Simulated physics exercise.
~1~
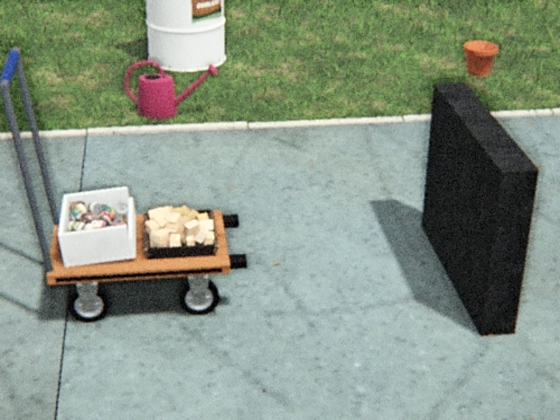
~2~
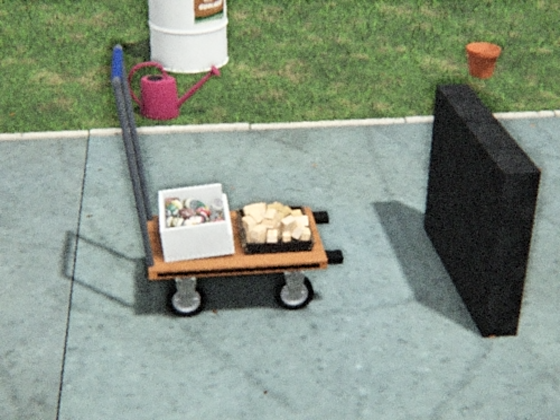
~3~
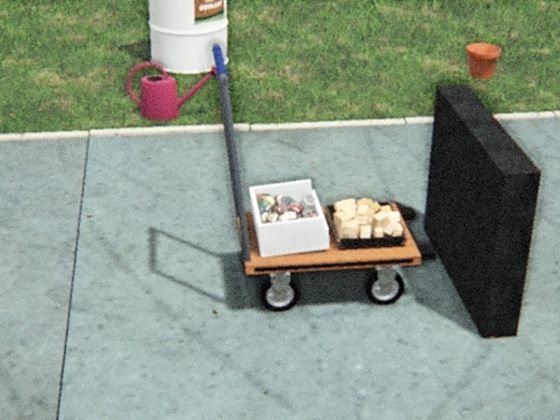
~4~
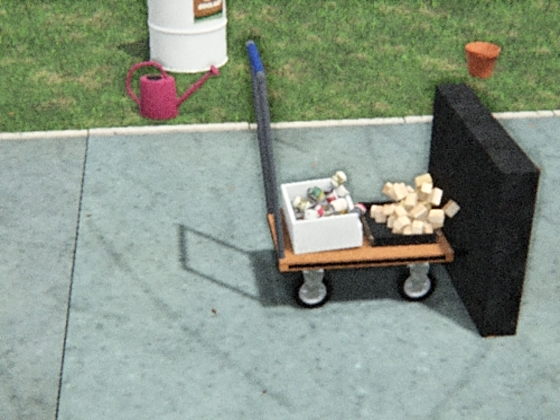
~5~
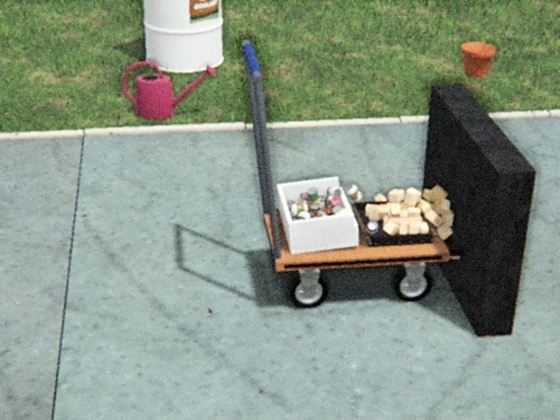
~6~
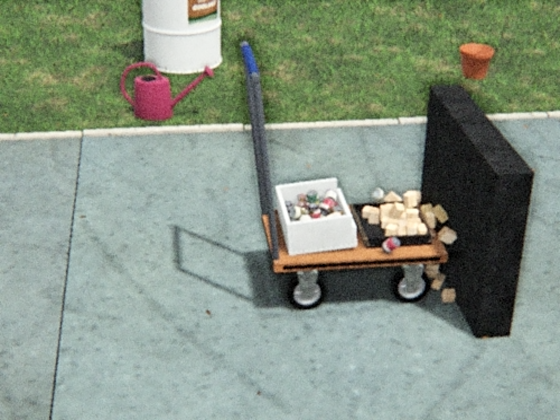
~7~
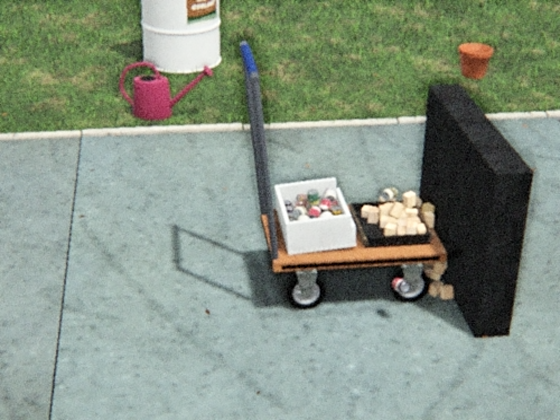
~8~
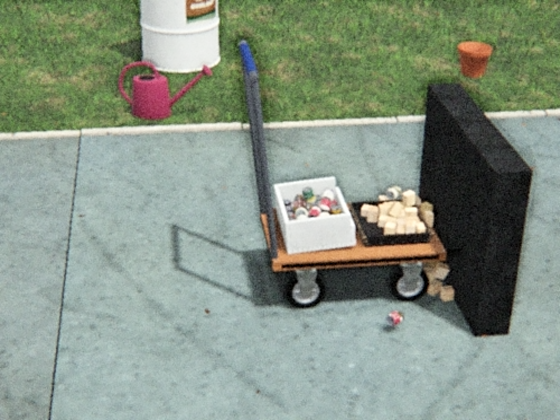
To begin with, a flat trolley carrying a white tub of small cans and a black tub of pale wooden blocks rolls right across grey paving toward a standing black wall. It stops abruptly just short of the wall, and the contents of both tubs surge up and to the right. Several blocks spill over the far end and drop between trolley and wall, while a few cans hop toward the black tub. One can tumbles off the front edge. Finally, the trolley stands still, with that can on the paving and some blocks lying near the wall's base.
